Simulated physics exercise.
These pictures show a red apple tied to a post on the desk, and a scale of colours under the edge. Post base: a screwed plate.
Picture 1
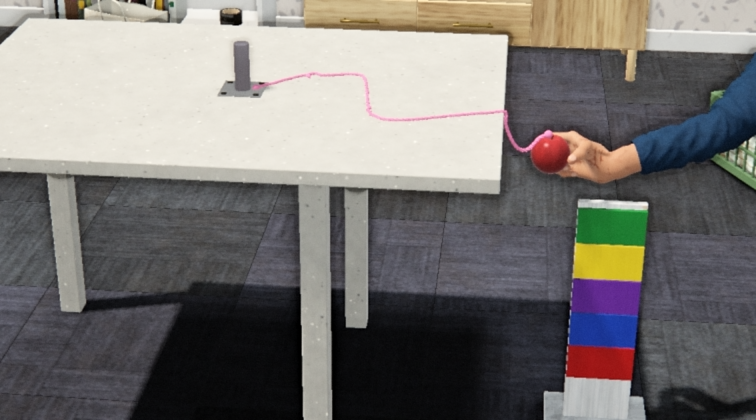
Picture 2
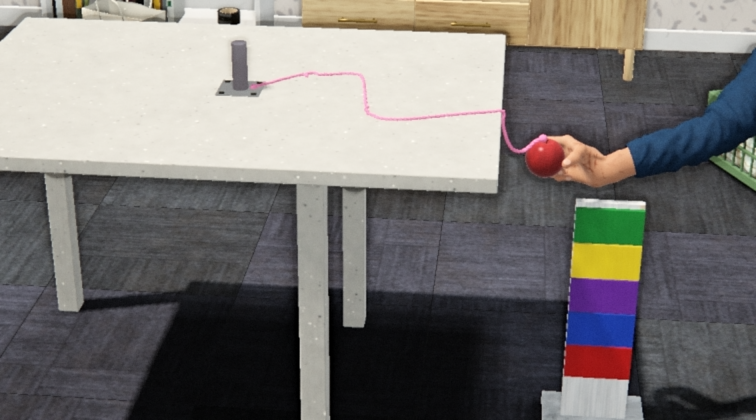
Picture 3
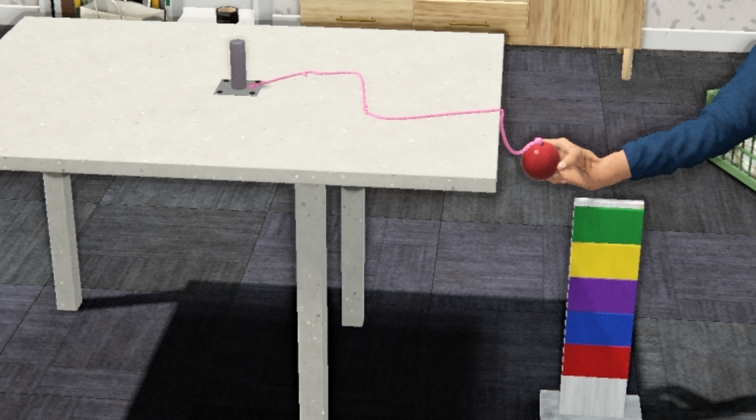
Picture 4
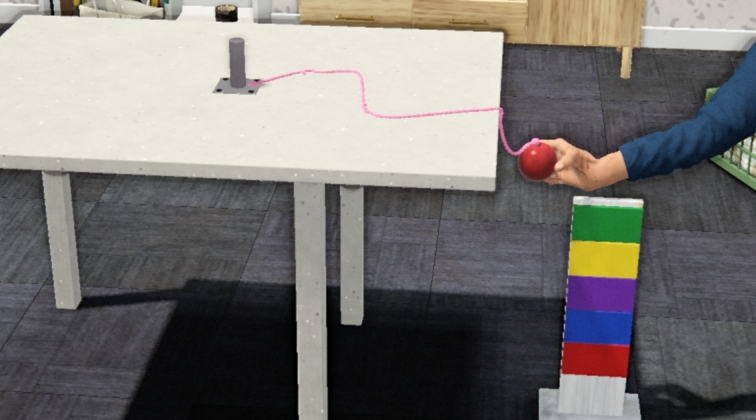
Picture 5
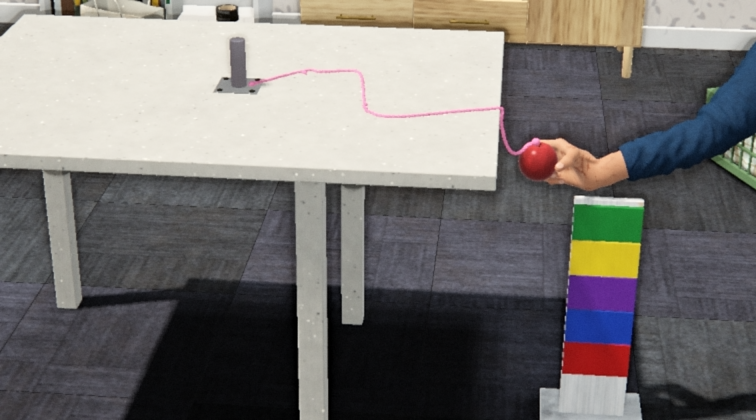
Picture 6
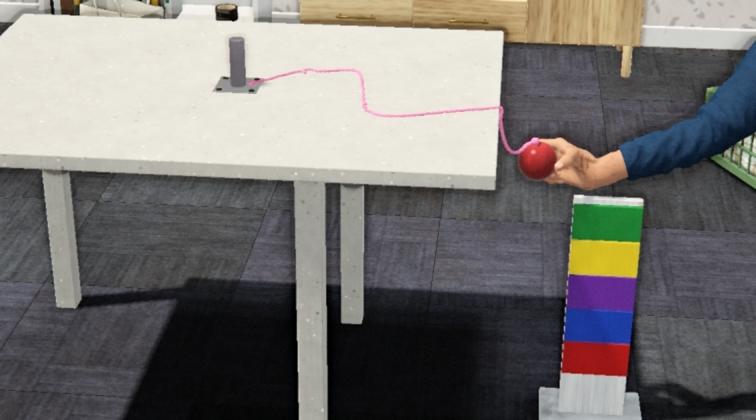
A hand held a red ball tied by a pink string to a post on the table, shifted it slightly left toward the table edge beside a striped colour scale, then kept it still.
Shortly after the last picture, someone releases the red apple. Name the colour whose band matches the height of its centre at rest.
That would be blue.
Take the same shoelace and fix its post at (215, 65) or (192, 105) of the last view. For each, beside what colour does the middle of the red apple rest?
Try one - purple; try two - purple.
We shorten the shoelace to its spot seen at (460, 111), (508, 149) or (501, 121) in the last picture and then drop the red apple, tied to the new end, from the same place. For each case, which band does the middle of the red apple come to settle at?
In the order given, it comes out as green; purple; yellow.
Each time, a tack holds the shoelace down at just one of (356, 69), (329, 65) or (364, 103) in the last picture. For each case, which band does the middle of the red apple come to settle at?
Results, in sequence: Purple / purple / green.
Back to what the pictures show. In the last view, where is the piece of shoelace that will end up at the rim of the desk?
It's the point at about (366, 110).
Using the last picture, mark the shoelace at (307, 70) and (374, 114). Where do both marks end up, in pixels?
Final spots: (335, 86), then (501, 103).
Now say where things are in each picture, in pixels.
In the first frame, red apple (551, 154); green (612, 228); yellow (609, 263); purple (606, 298); blue (603, 331); red (600, 364).
In the second frame, red apple (545, 158); shoelace through (285, 79) (349, 74) (366, 98) (407, 119) (488, 112).
In the third frame, red apple (541, 161).
In the fourth frame, red apple (538, 161); shoelace through (282, 76) (346, 71) (363, 96) (405, 117) (485, 110).
In the fifth frame, red apple (538, 162).
In the sixth frame, red apple (538, 161); shoelace through (283, 75) (346, 70) (363, 95) (405, 116) (486, 109).
Soon after, apple near (519, 309); level with blue.
Then, apple near (464, 273); level with purple.
Further on, apple near (506, 299); level with blue.
At rest, apple near (489, 298); level with blue. Its centre hangs level with the blue band.
